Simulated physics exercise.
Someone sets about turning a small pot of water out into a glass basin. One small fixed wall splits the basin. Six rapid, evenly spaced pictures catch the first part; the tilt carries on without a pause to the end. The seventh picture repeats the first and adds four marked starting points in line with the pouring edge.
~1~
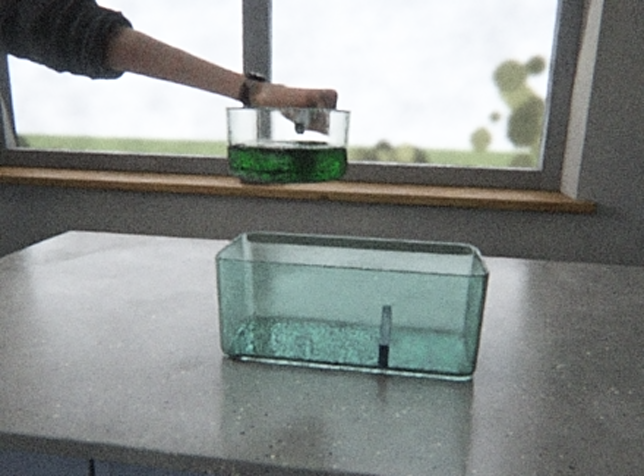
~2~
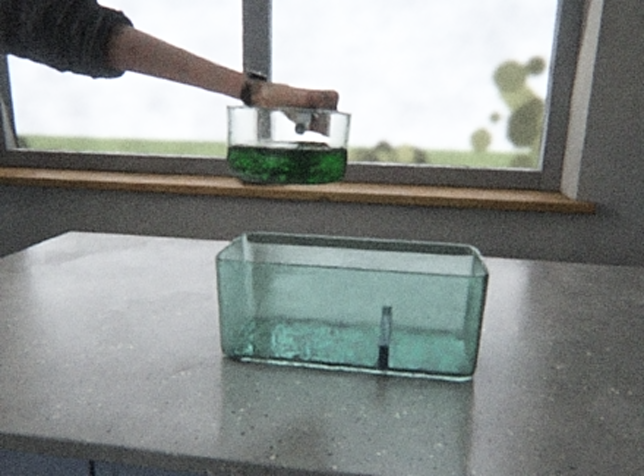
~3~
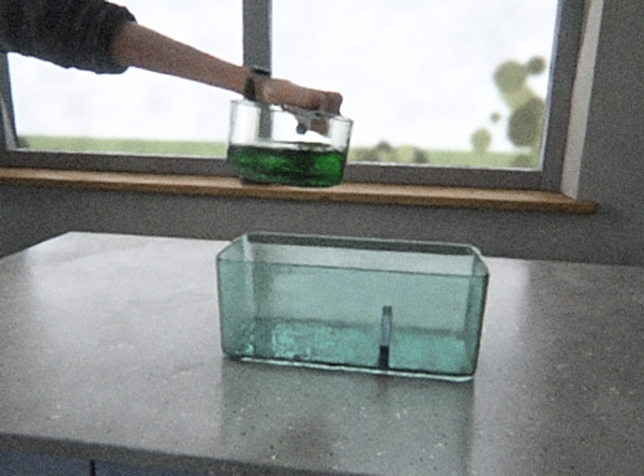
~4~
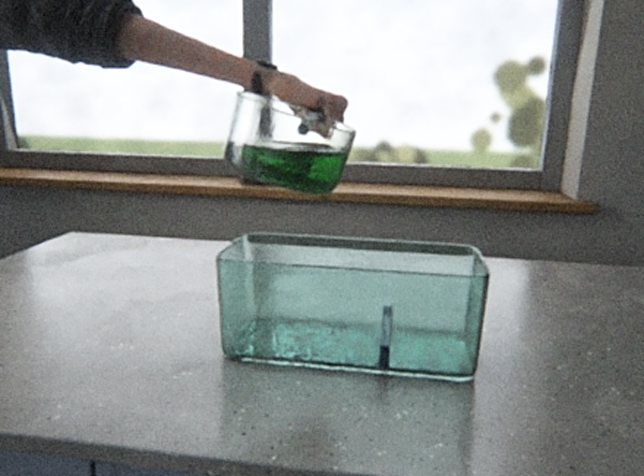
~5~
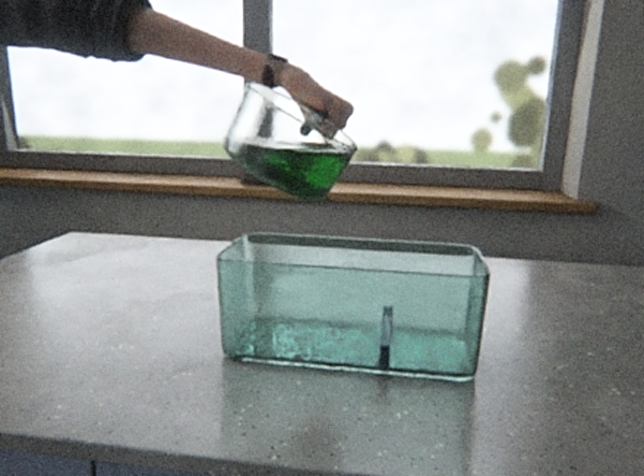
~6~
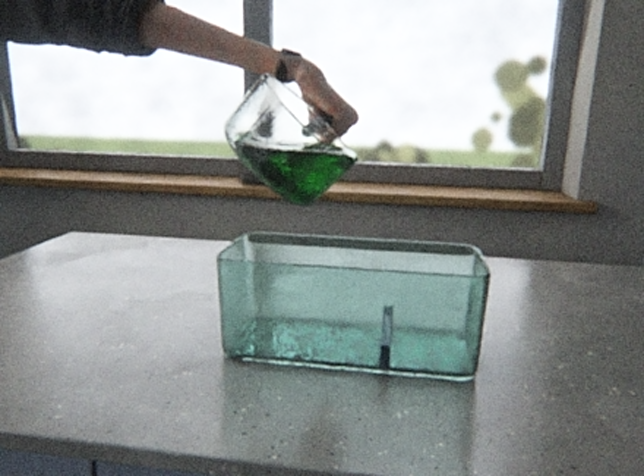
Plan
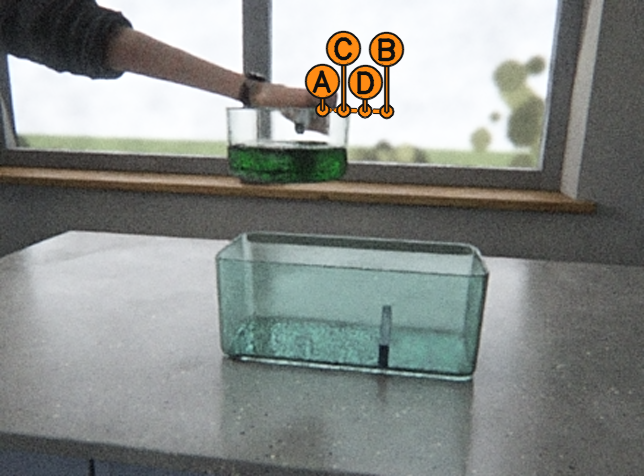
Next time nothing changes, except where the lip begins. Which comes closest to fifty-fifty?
Best: D.
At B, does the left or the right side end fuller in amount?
The right one.
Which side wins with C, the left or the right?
The left side.
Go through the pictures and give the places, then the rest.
Upright, lip at (348, 110); basin from (221, 353) to (475, 376); top of the wall at (386, 323); nothing has left yet, in the first frame.
Upright, lip at (349, 113); nothing has left yet, in the second frame.
Tipped about 8°, lip at (352, 120); nothing has left yet, in the third frame.
Tipped about 17°, lip at (355, 131); nothing has left yet, in the fourth frame.
Tipped about 29°, lip at (356, 145); nothing has left yet, in the fifth frame.
Tipped about 43°, lip at (353, 161); water is over the lip, down to (353, 161), in the sixth frame.
In orange, A at (322, 109); B at (386, 111); C at (343, 110); D at (365, 110).
With A, about 90 % ends left of the wall and 8 % right of it.
With B, about 27 % ends left of the wall and 73 % right of it.
With C, about 73 % ends left of the wall and 26 % right of it.
With D, about 51 % ends left of the wall and 49 % right of it.
